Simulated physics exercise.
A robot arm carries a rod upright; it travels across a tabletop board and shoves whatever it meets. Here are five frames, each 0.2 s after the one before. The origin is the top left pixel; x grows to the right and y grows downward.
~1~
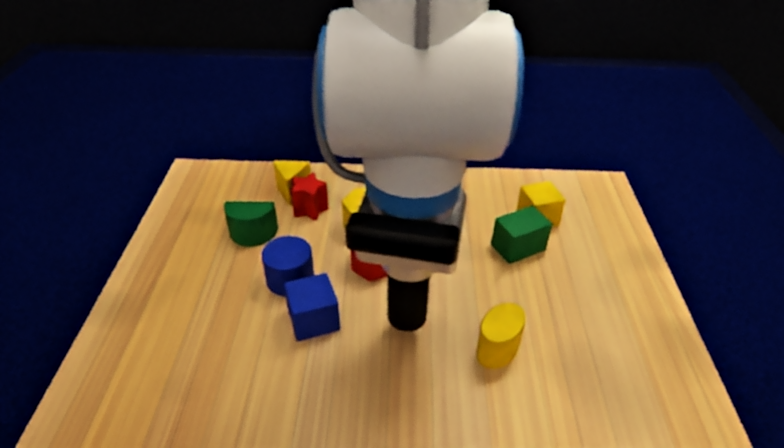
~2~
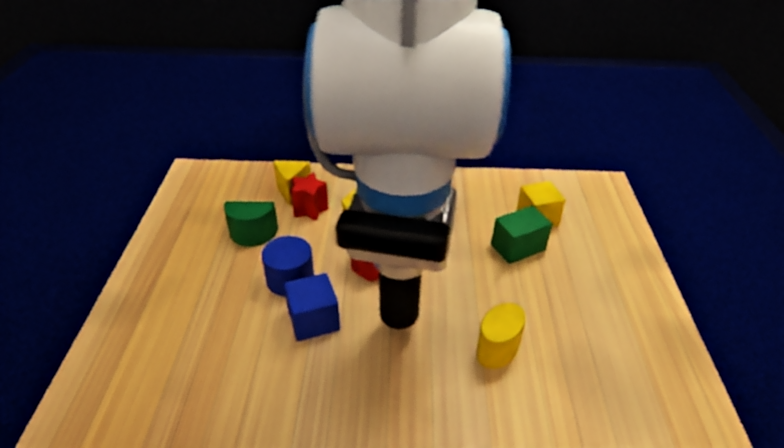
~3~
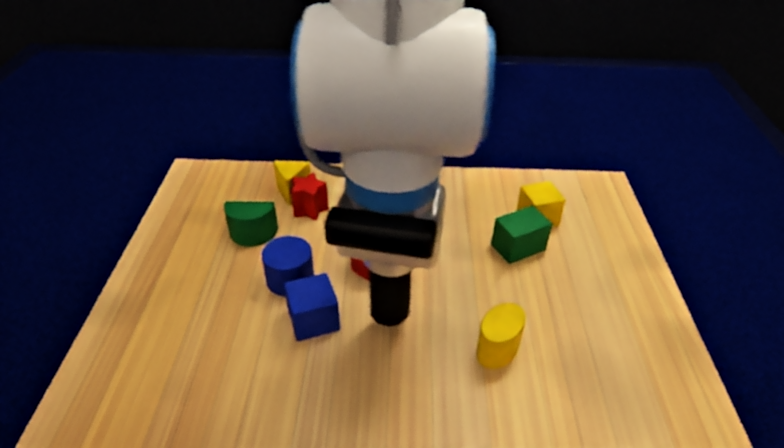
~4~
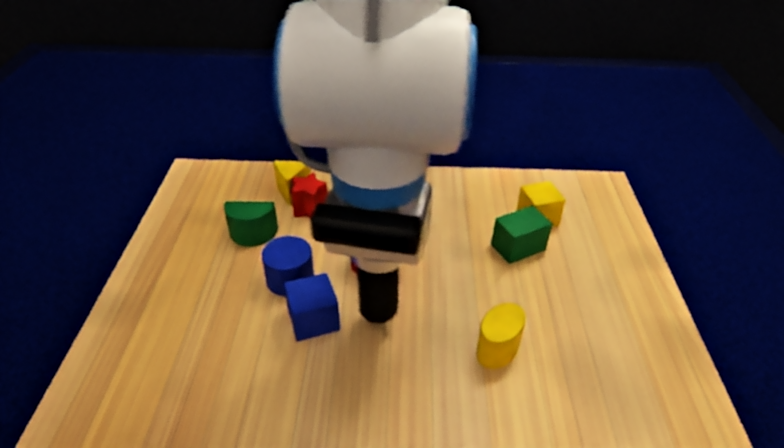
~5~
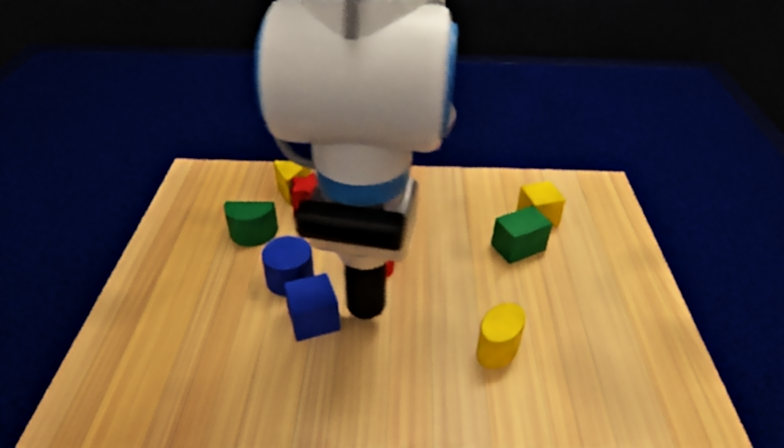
A white robot arm with a black rod slid a little to the left above a wooden table of scattered colourful blocks, nearing the blue square block, while none of the blocks moved.
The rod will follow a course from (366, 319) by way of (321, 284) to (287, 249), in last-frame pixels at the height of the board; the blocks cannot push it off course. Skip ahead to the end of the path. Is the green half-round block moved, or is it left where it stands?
It stays.
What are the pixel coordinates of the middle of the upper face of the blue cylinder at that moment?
Just about (243, 237).
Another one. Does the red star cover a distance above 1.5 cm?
No, I don't think so.
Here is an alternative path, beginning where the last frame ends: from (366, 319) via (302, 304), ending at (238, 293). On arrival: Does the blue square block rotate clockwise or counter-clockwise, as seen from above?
Prediction: Counterclockwise.
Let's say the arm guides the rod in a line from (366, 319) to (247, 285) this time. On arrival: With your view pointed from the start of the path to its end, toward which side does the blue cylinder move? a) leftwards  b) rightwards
The correct letter is b.
What follows on the original path. One third of the way, rod at (334, 280); blue square block at (302, 291), turned 20° anticlockwise.
Two thirds of the way, rod at (306, 258); blue cylinder at (262, 242); blue square block at (301, 291), turned 20° anticlockwise.
At the end, rod at (285, 235); green half-round block unmoved; blue cylinder at (243, 237); red star unmoved; blue square block at (301, 291), turned 20° anticlockwise.
